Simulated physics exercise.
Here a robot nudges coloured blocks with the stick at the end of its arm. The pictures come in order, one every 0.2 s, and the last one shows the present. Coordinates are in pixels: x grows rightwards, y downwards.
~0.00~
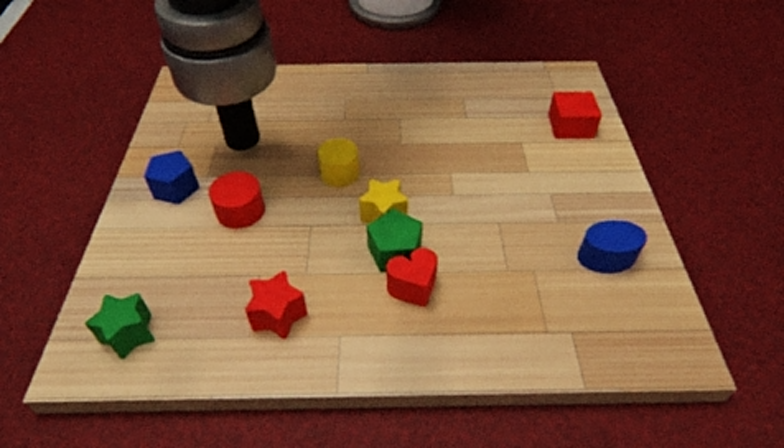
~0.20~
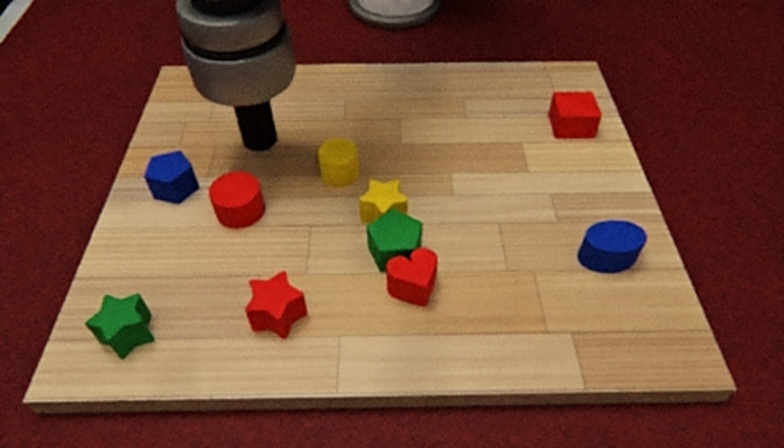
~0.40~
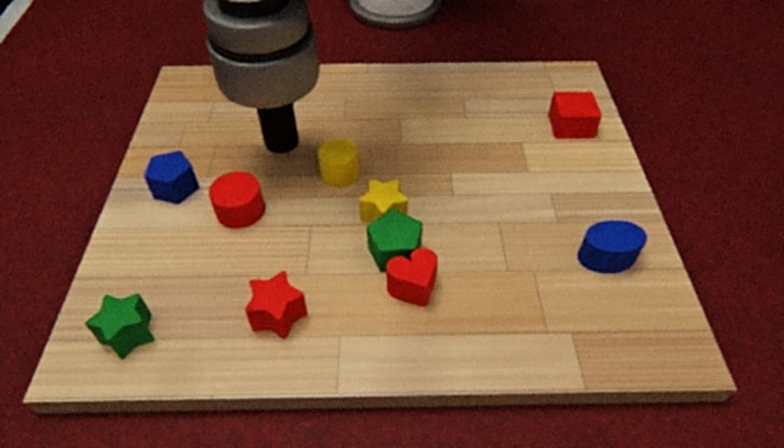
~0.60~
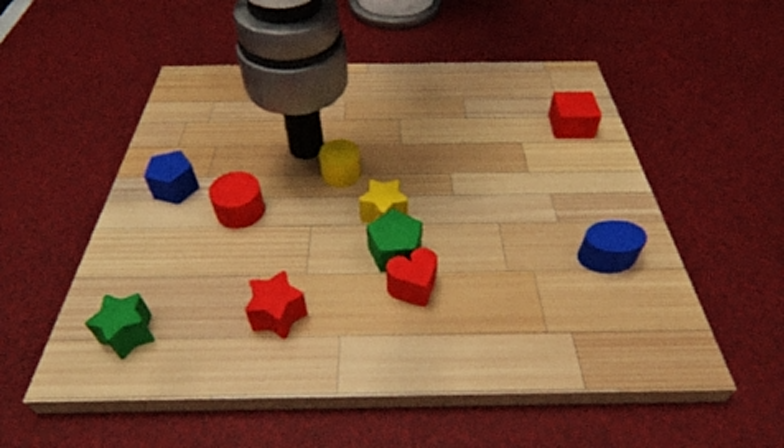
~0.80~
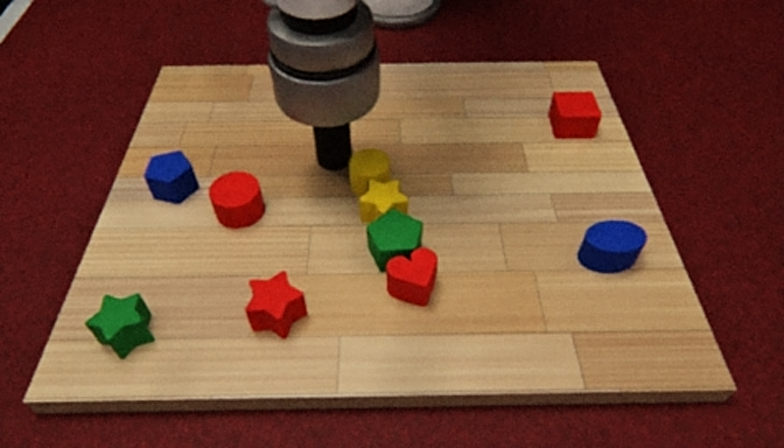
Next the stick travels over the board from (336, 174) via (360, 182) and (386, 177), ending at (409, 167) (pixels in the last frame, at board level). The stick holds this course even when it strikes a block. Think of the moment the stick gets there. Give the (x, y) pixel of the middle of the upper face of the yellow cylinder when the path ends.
About (426, 169).
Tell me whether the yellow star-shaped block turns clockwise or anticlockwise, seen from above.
The turn is clockwise.
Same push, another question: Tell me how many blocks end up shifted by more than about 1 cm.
Here I'd predict a lone block moving more than 1 cm.
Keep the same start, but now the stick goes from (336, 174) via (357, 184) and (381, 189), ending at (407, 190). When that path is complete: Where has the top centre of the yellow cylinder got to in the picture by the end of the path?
That would be at about pixel (445, 176).
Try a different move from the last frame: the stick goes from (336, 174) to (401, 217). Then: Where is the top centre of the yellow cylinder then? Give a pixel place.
The middle of its top is at (431, 176).
On the path given first. Halfway along, stick (374, 166); yellow cylinder (409, 170); yellow star-shaped block (389, 196), turned 20° clockwise.
At the end, stick (409, 152); yellow cylinder (426, 169); yellow star-shaped block (389, 196), turned 20° clockwise; green pentagonal block unmoved.
